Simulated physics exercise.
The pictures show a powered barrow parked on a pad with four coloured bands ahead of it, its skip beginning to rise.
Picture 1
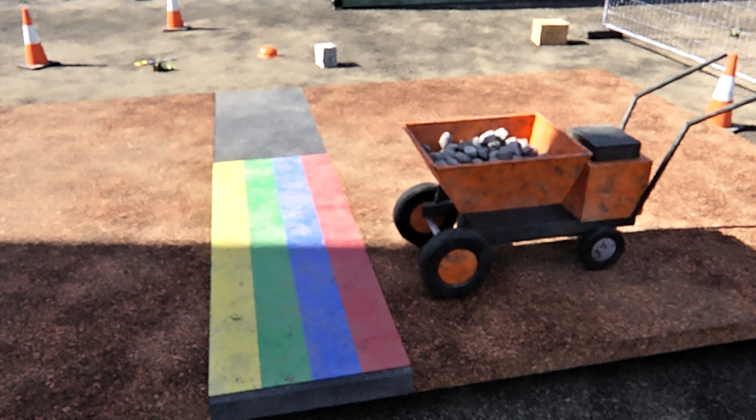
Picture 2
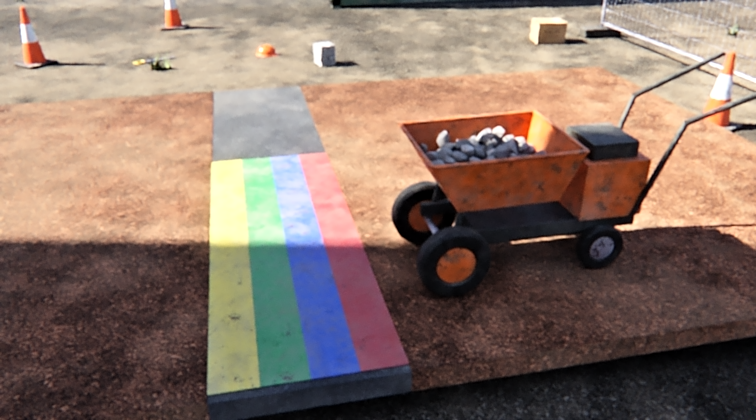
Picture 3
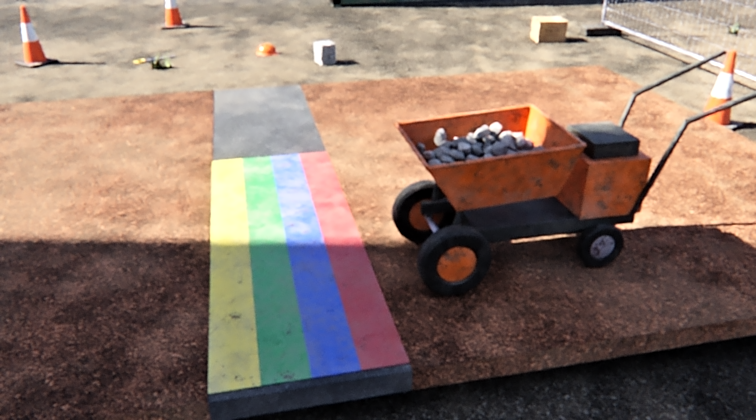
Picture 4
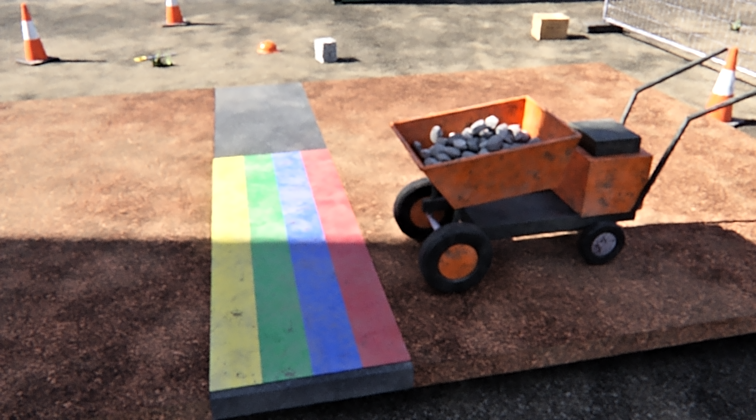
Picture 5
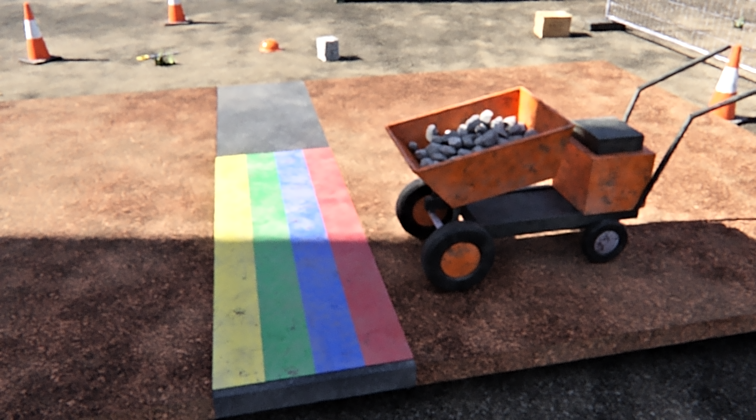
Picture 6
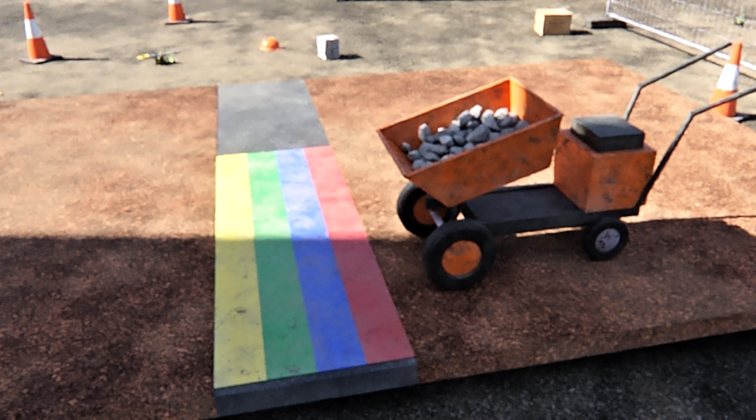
The orange skip of a parked barrow, loaded with dark and pale stones, sat level at first, then slowly tilted forward to the left, facing a board striped yellow, green, blue and red.
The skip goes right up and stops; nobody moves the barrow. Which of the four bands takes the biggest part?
The heap favours the blue strip.
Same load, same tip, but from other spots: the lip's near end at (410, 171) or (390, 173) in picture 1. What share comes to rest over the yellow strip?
Roughly 20 per cent, and 20 per cent.
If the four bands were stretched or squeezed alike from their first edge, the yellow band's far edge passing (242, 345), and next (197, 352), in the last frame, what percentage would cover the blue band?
First some 40, then 50 per cent.
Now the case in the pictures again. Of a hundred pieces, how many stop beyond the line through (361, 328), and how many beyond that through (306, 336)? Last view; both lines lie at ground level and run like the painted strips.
In turn 90 and 30 in a hundred.
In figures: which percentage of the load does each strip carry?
Red strip near 5; blue strip near 45; green strip near 25; yellow strip near 15.
Soon after the last picture, skip tipped steeply; all in the skip.
A little later, skip tipped right over; most in the skip; a small part over the blue strip; a stray few over the green strip.
Later still, skip tipped right over; about a quarter in the skip; a stray few over the red strip; about half over the blue strip; about a quarter over the green strip; a small part over the yellow strip; a stray few off the paint.
At rest, skip tipped right over; a small part in the skip; a small part over the red strip; about half over the blue strip; about a quarter over the green strip; a small part over the yellow strip.
